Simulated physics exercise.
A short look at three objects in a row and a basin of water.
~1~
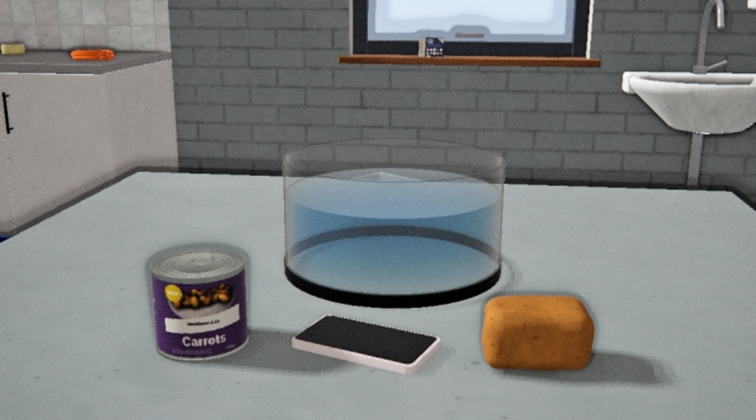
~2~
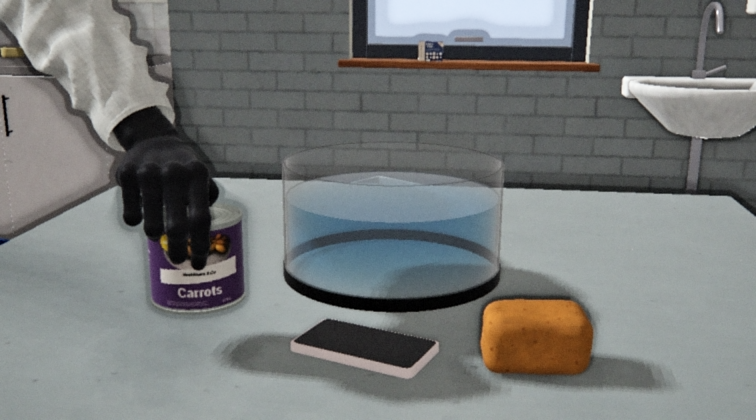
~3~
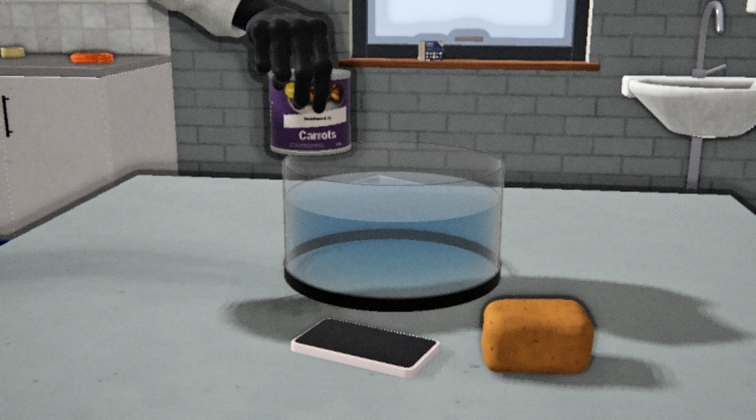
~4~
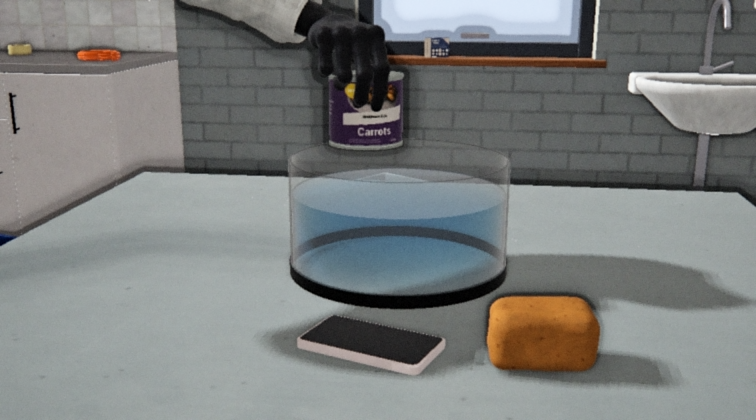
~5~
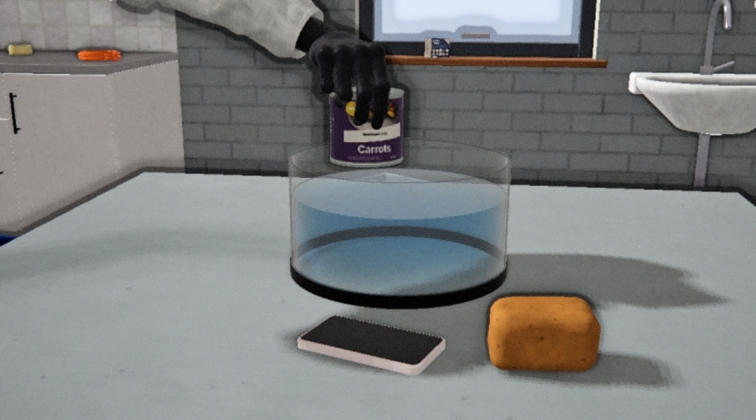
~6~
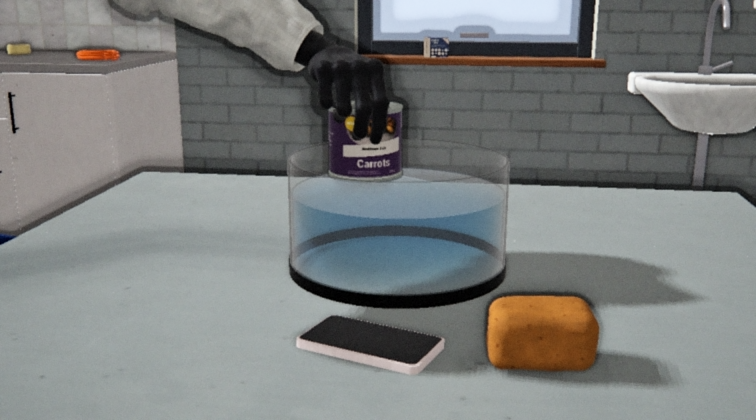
In a kitchen with grey brick walls, a window and a white sink, a pale table is seen from its front, slightly above. A purple tin labelled carrots, a dark-screened phone and an orange-brown loaf-like block sit before a clear basin of blue water. A black-gloved hand lifts the tin, carries it right above the basin and lowers it close to the water, while the view shifts very slightly.
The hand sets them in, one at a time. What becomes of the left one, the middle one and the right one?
Left goes to the bottom; middle goes to the bottom; right stays at the surface.
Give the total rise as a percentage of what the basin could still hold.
Roughly 32 per cent.
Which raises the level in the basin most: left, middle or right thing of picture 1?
The left object.
Next, the tin of food sinks.
After that, the phone sinks.
Finally, the bread roll rides on the surface; afloat, bread roll.
